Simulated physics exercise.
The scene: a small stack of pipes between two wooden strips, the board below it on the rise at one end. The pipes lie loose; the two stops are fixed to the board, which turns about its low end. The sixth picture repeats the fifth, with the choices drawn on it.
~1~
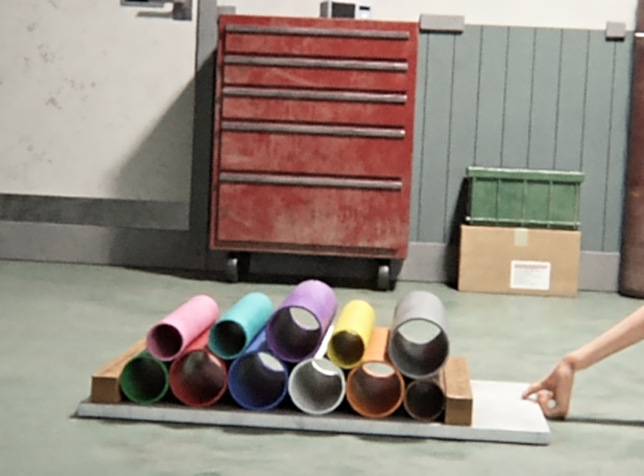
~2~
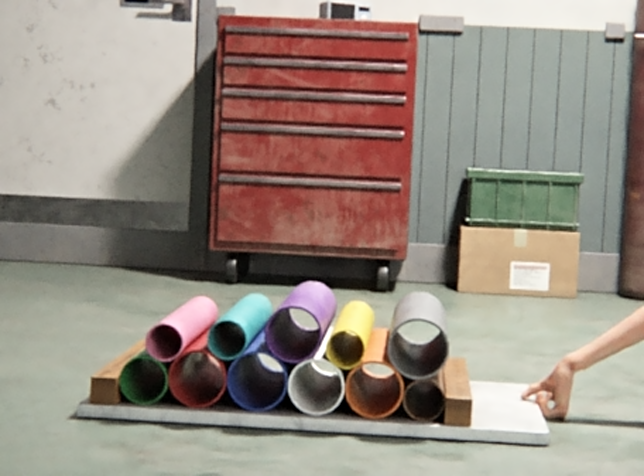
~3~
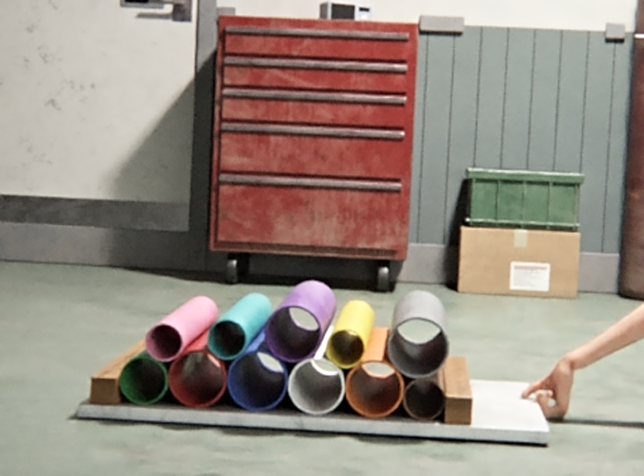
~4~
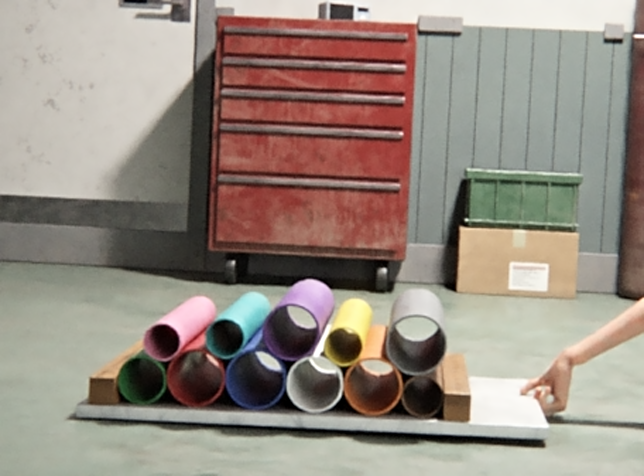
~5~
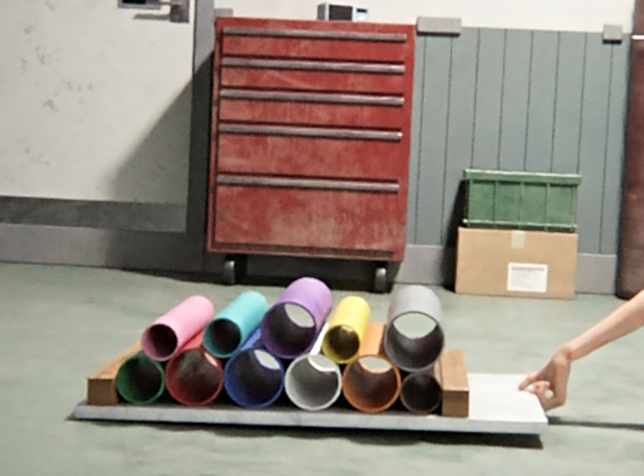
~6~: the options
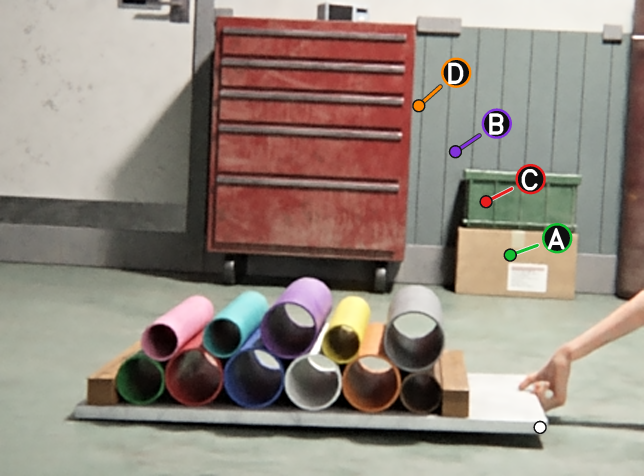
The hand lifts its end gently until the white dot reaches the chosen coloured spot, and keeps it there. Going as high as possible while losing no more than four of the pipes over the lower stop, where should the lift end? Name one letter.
The highest mark that will do is B.
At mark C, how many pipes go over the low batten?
It comes to one.
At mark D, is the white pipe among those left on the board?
Yes.
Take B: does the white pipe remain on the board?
Yes, with B.
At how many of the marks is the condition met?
The number is three.
On the marked copy, A at (510, 255); B at (455, 152); C at (486, 202); D at (419, 106); the white dot at (540, 427).
With B. Early on, board at 20°.
Further on, board at 37°.
At the end, board at 37°, four over the low batten (pink, purple, yellow, turquoise).
As for the rest, A none over the low batten; C one over the low batten (pink); D five over the low batten.
